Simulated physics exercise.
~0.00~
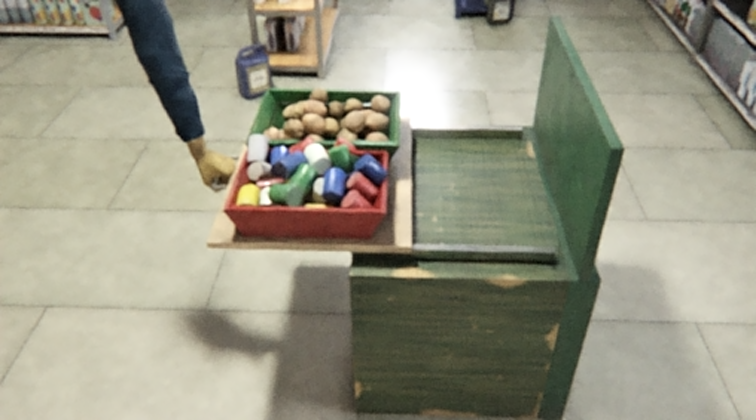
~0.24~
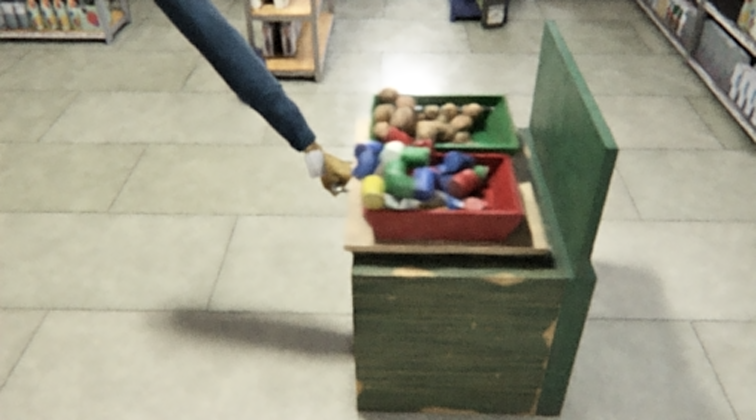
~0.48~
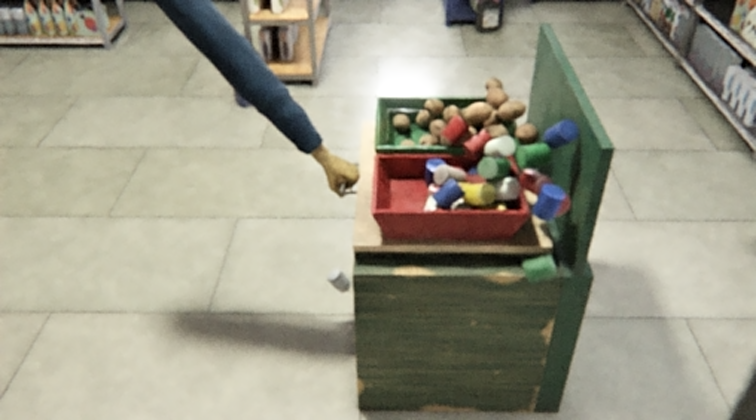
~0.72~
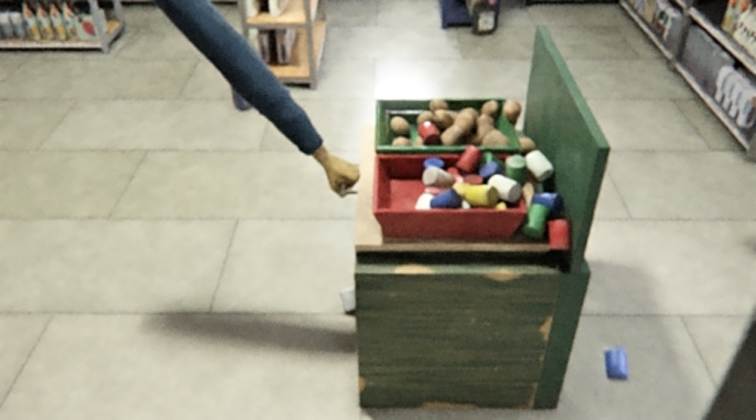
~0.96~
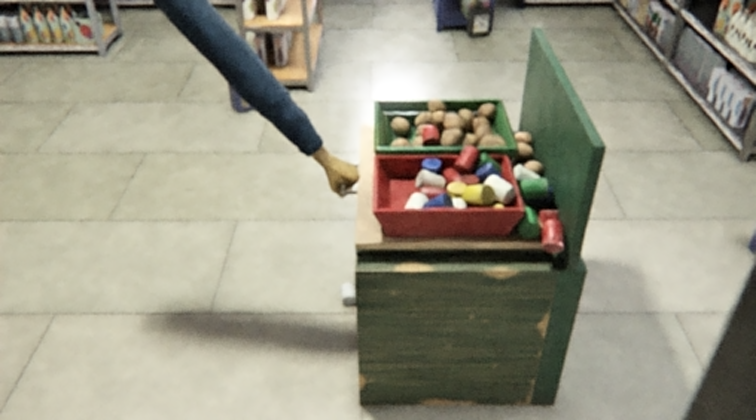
We see a hand push a shelf carrying a red crate of colourful jars and a green crate of potatoes rightward over a green wooden unit; as it stops, the contents surge right, and several jars and a few potatoes spill out, some jars falling off the unit.
